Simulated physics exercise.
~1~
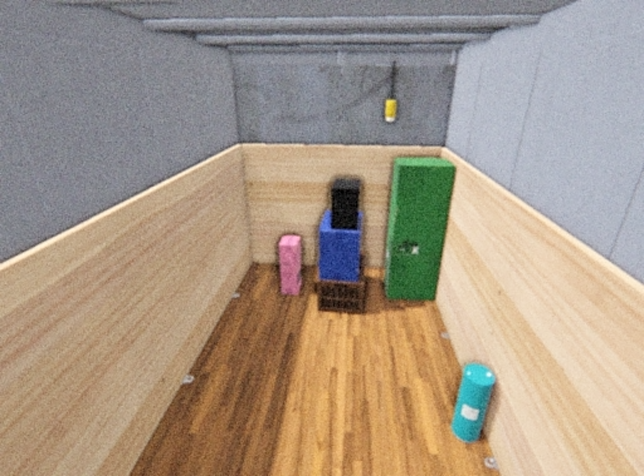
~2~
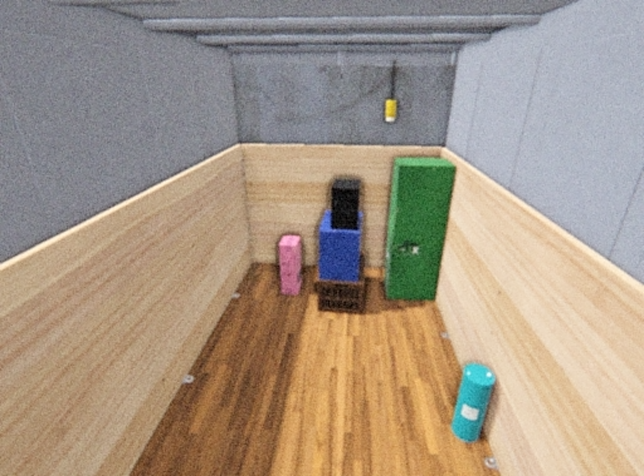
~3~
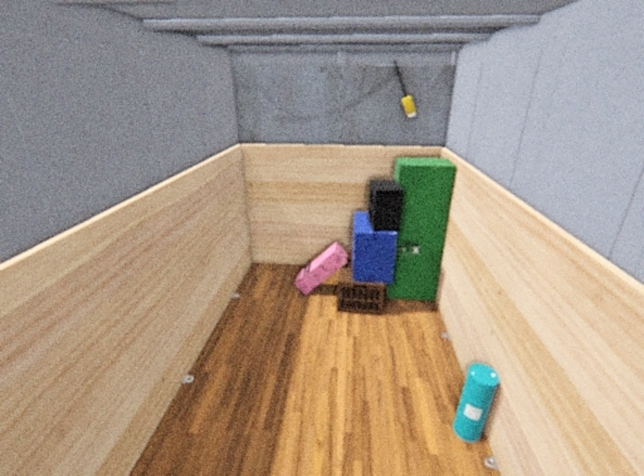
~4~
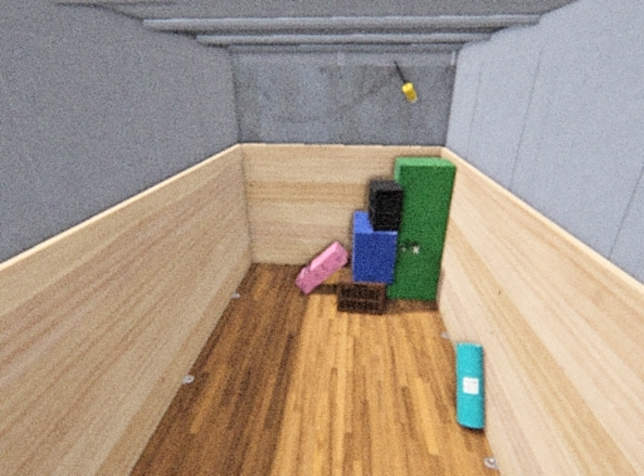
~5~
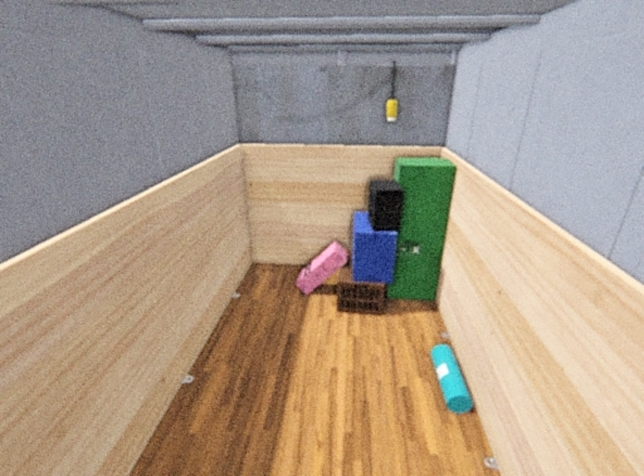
We see a wood-lined van bay where a blue box, a black chest and a brown chest slide right toward a standing green box as a pink box tips over, then a turquoise canister leans and ends on its side, the green box staying in place.
